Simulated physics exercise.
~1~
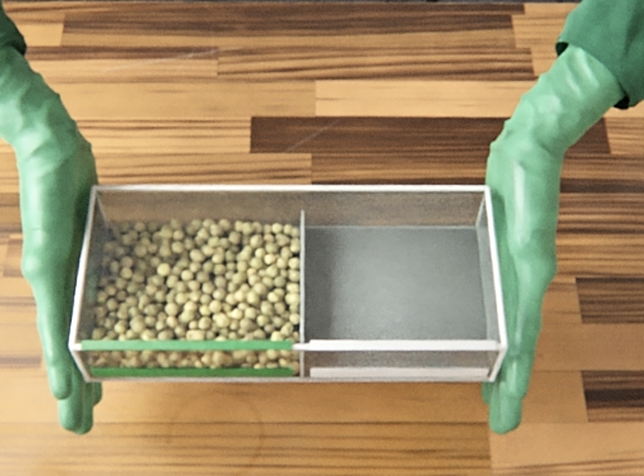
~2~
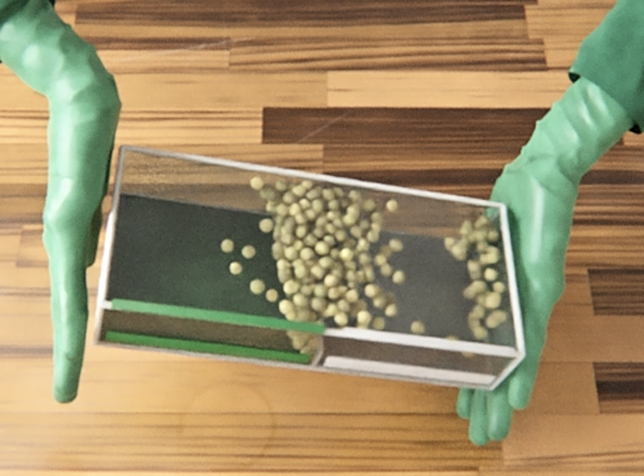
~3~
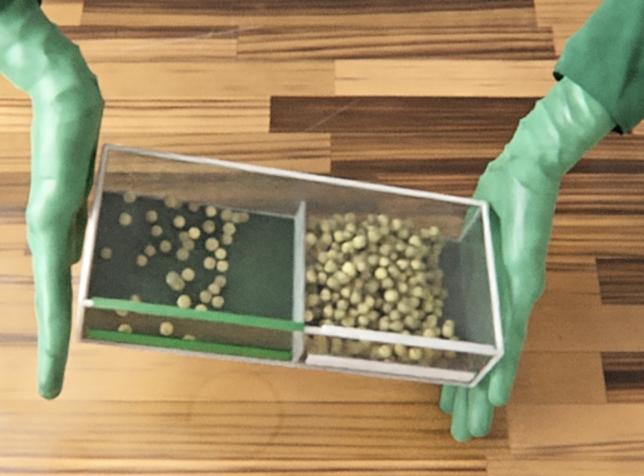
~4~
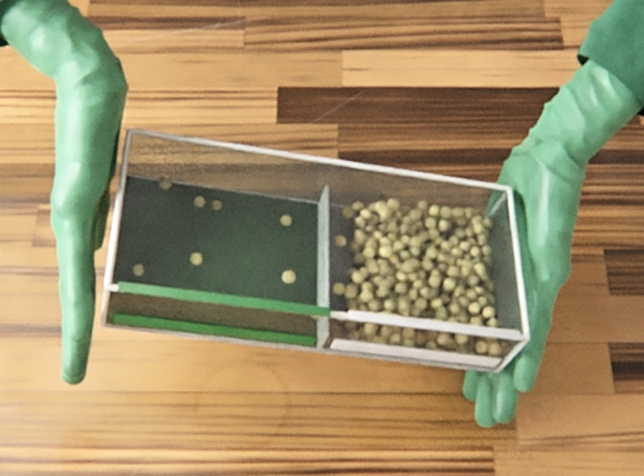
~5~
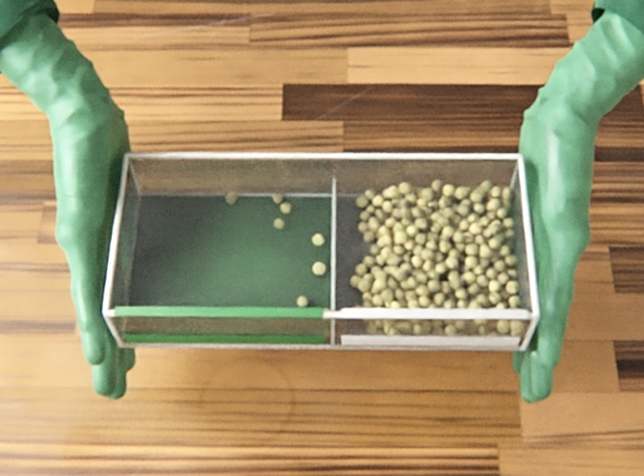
In the video, green-gloved hands hold a clear, divided box of pale round beans filling its green-edged left side, then tilt it down to the right. The beans move into the white-edged right side, and the box returns level with only a few left behind.
